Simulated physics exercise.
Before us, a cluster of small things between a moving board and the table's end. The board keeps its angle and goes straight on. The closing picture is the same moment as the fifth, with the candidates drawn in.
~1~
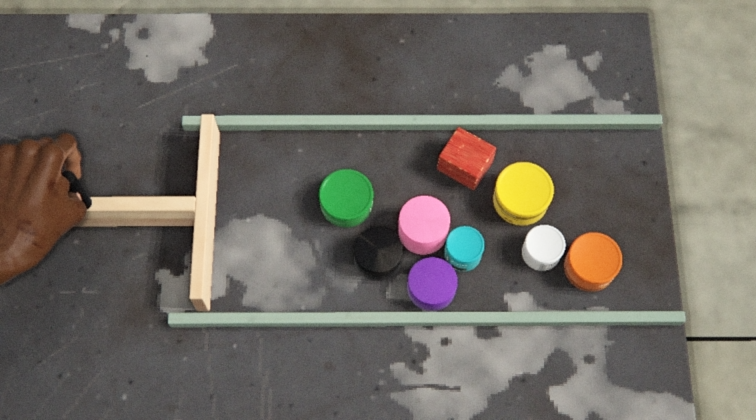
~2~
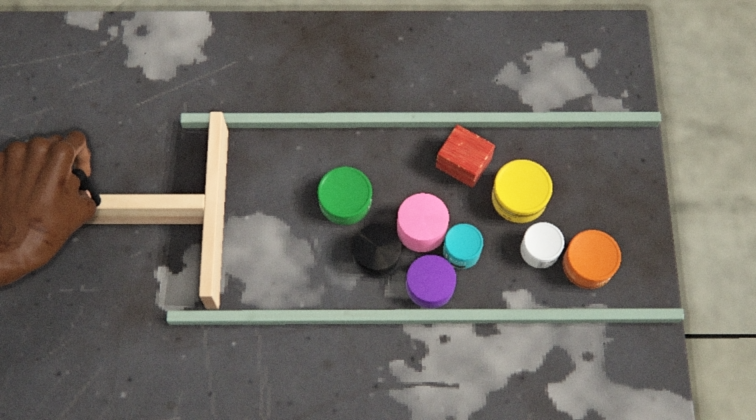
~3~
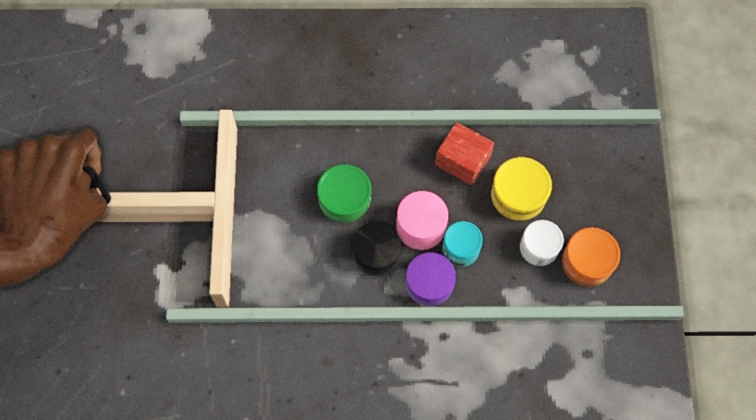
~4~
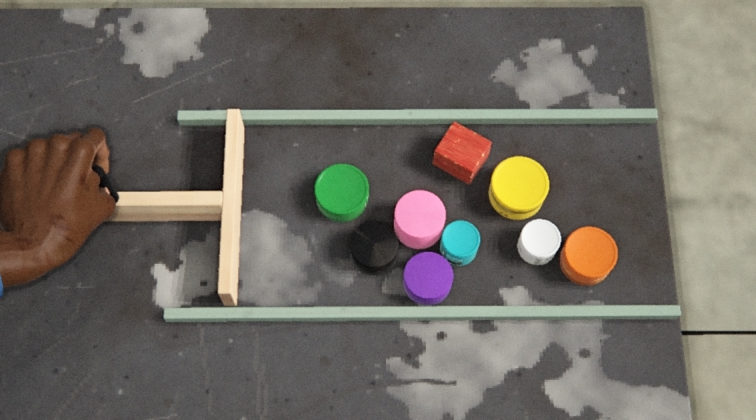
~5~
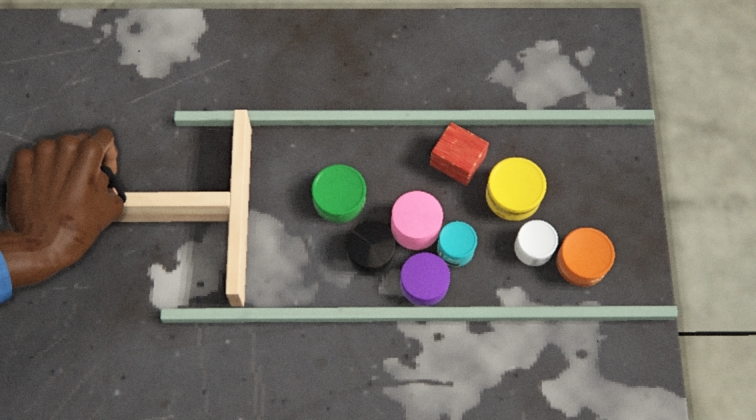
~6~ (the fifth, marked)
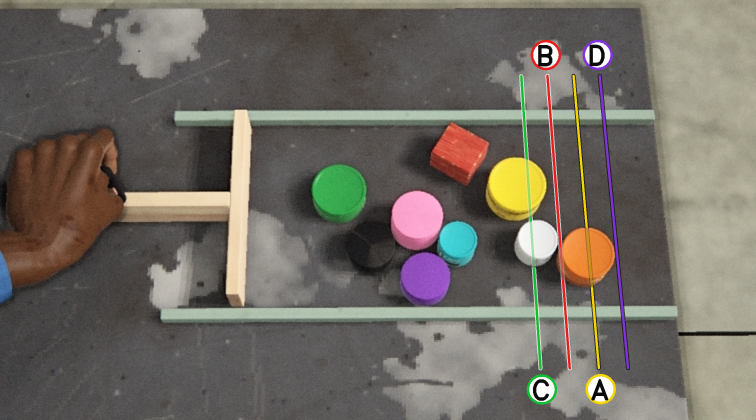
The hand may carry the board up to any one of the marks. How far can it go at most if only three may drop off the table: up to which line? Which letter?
The farthest such stop is A.
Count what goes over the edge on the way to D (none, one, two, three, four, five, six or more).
In all, five.
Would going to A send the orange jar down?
Yes.
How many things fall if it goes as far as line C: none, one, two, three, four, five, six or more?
By then, none.
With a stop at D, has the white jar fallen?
By then, yes.
On the marked copy, A at (586, 214); B at (558, 214); C at (530, 214); D at (613, 214).
Taking A. A third of the way, board (363, 198); purple pot (431, 282); black tin (394, 250).
Two thirds of the way, board (490, 198); orange jar (624, 273); white jar (588, 244).
When it is over, board (588, 197); orange jar over the edge; white jar over the edge; two fallen.
As for the rest, B is within the limit but short; C is within the limit but short; D drops five.
